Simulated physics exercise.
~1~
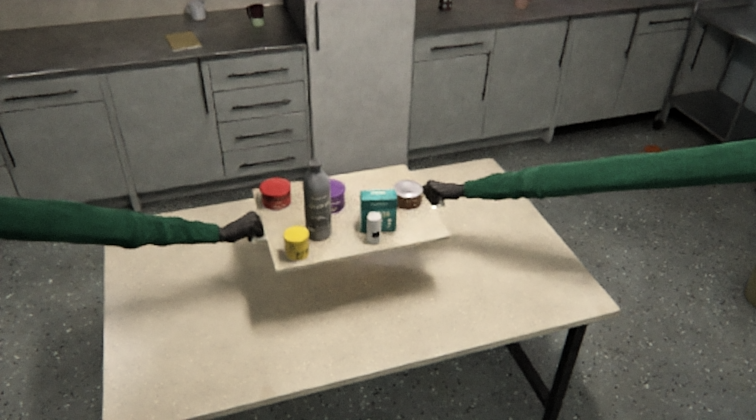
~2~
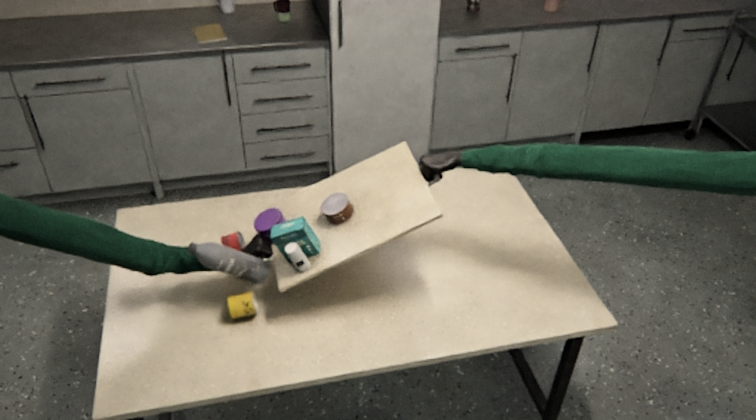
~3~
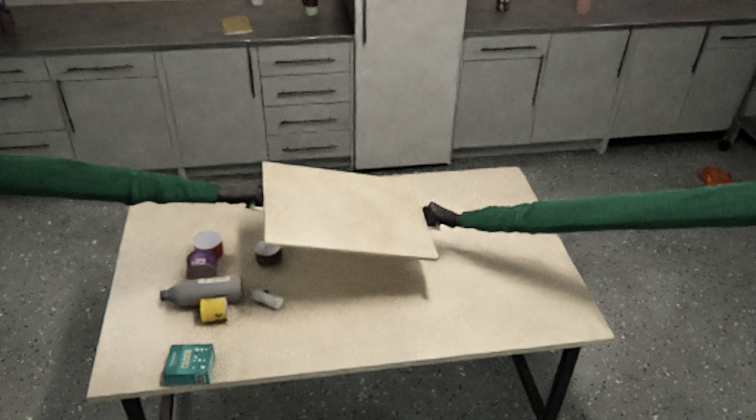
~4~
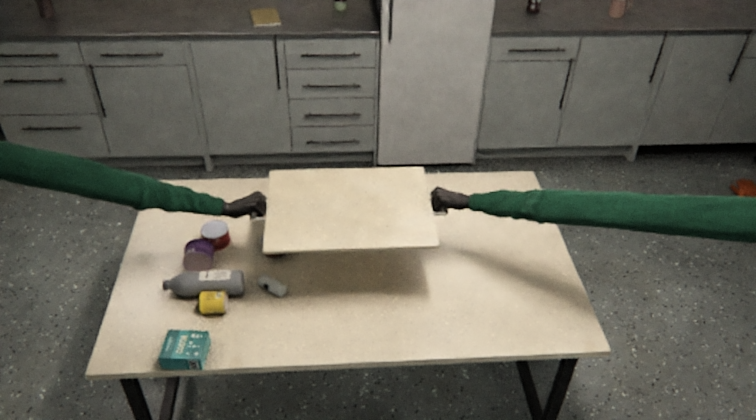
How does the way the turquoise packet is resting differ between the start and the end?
At the start the turquoise packet stands upright on the tray. At the end it lies on its side on the table.
A tray in two hands tips left, spills everything onto the table, tilts right, then levels.
